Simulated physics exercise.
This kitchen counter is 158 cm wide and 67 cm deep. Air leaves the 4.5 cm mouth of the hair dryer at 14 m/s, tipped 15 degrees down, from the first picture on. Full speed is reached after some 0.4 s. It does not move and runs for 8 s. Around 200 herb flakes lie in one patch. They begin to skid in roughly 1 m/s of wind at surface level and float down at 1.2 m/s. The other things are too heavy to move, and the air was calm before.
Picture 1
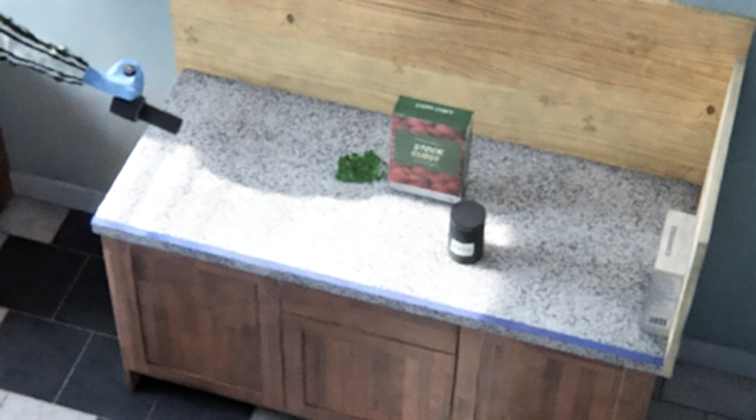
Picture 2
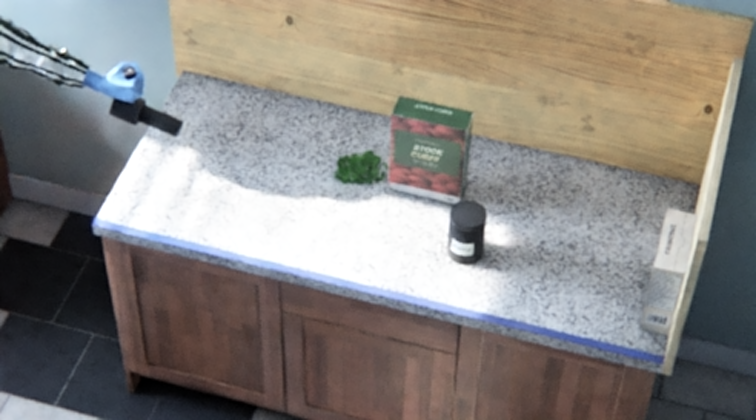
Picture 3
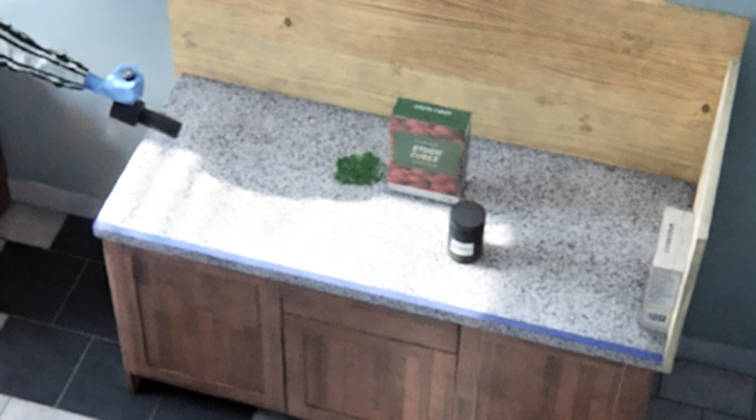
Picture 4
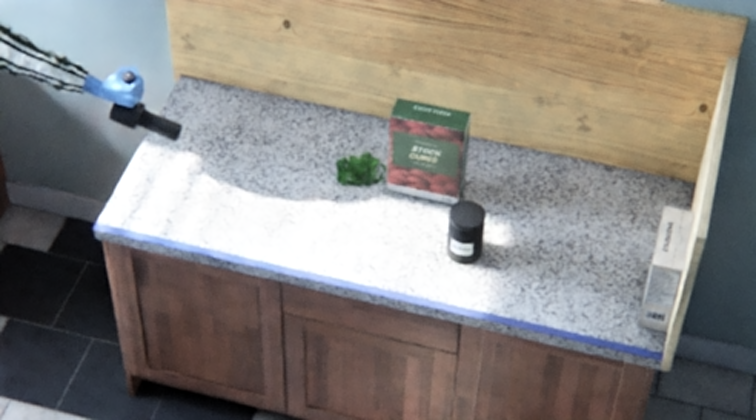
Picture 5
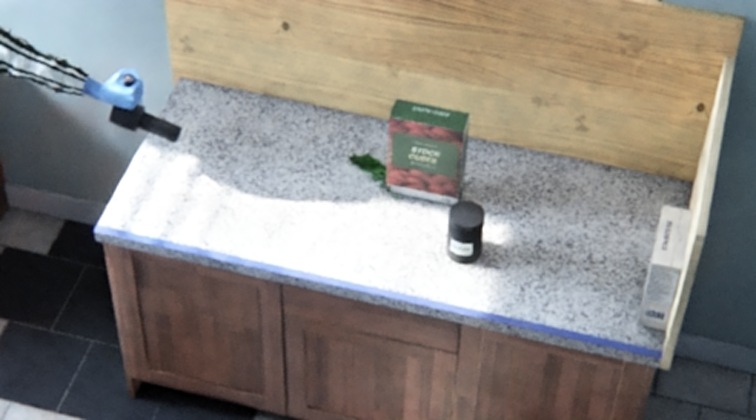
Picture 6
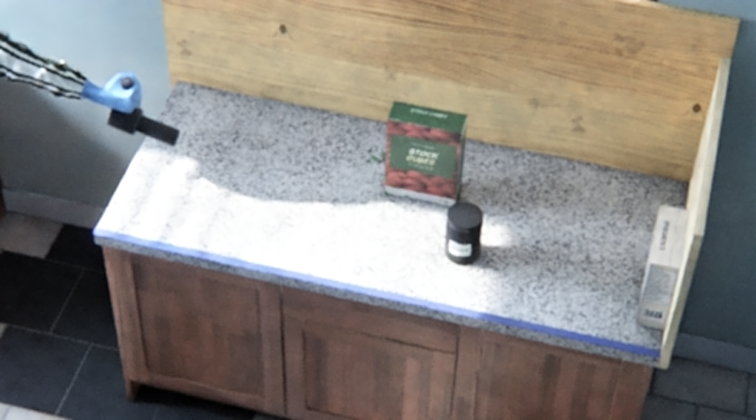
A speckled grey kitchen counter with brown wooden cabinets and a pale wooden backboard is seen from above and in front. A blue-jointed arm holds a black nozzle at the left, with green herb flakes left of a green-and-red carton, a black jar in front, and a pale box at right. The flakes lie still, then skid right behind the carton and out of sight, while the camera drifts slightly.
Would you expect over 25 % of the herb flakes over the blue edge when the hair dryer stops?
More than a quarter over the blue edge: No.
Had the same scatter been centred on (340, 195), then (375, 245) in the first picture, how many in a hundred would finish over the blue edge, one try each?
In turn about 70 %, 90 %.
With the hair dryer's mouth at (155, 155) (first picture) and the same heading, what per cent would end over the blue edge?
In that case some 0 per cent.
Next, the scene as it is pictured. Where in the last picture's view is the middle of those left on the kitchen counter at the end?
Around (676, 190).
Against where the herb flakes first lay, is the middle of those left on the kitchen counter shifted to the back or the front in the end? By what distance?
Towards the back, some 20 cm.
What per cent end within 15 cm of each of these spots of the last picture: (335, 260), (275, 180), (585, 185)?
In turn about 0 %, 0 %, 30 %.
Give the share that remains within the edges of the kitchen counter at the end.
Near 100 %.
Then, 1.2 s after the last picture, 2 % are over the blue edge; the middle of those still in play is near (656, 200); 6 % have settled or left.
Then, 2.2 s after the last picture, 2 % are over the blue edge; the middle of those still in play is near (645, 205); 20 % have settled or left.
Then, 4.0 s after the last picture, 2 % are over the blue edge; the middle of those still in play is near (662, 197); 33 % have settled or left.
Then, 7.6 s after the last picture, at the end, 2 % are over the blue edge; the middle of those still in play is near (676, 190).
